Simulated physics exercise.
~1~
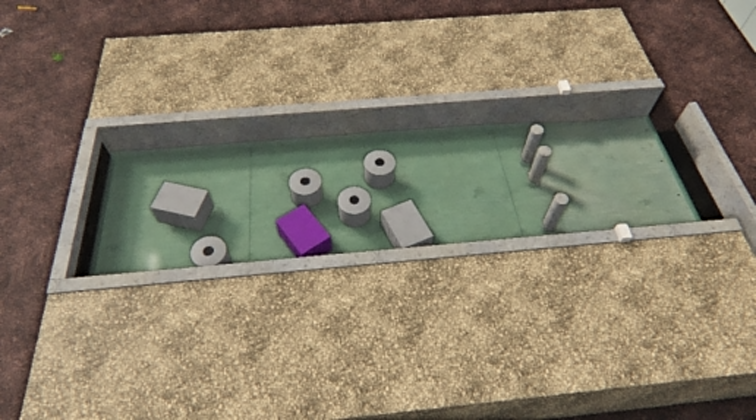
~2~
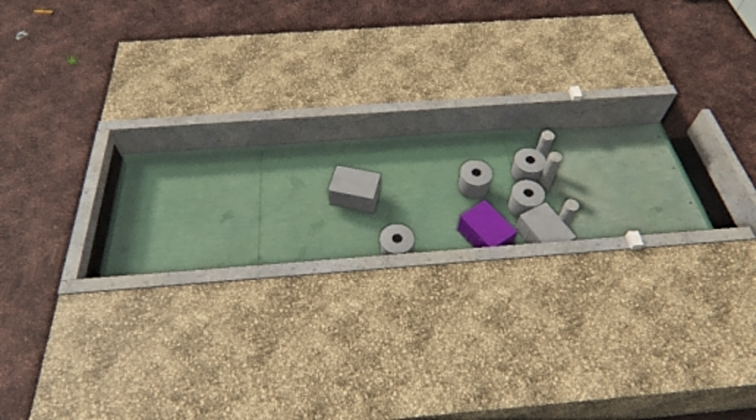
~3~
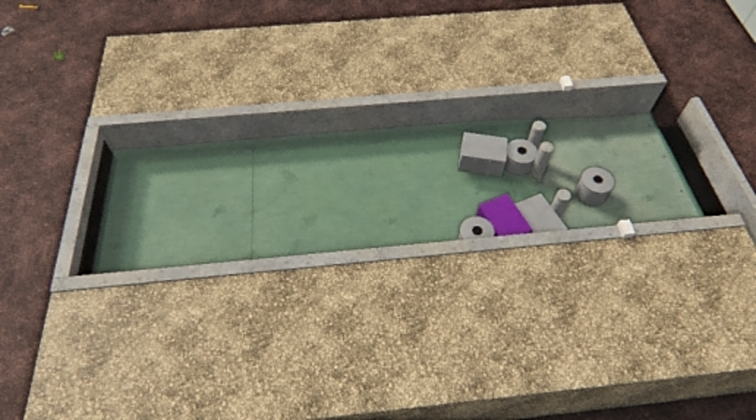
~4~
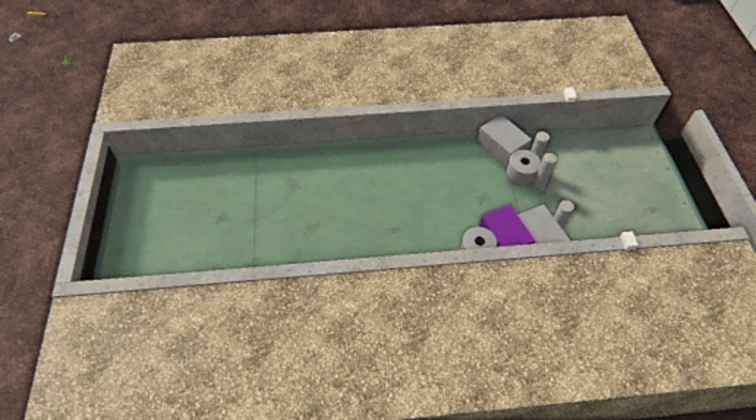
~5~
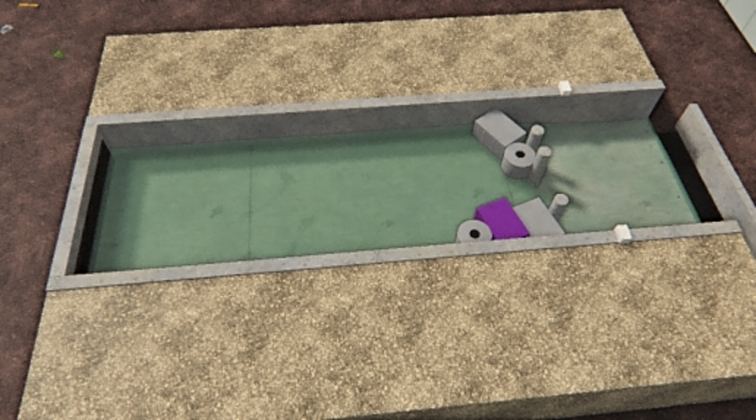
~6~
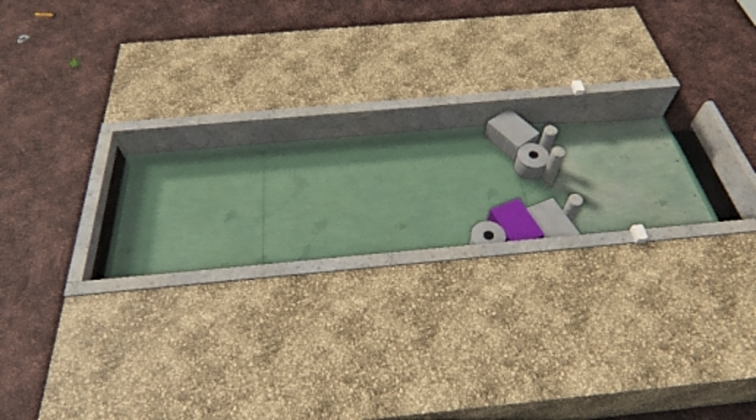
We see grey tubs, grey crates and a purple crate drift right along a walled, greenish water channel towards three posts, where two tubs slip past and disappear while the rest bunch up, the purple crate ending held against a grey crate short of the white marks.
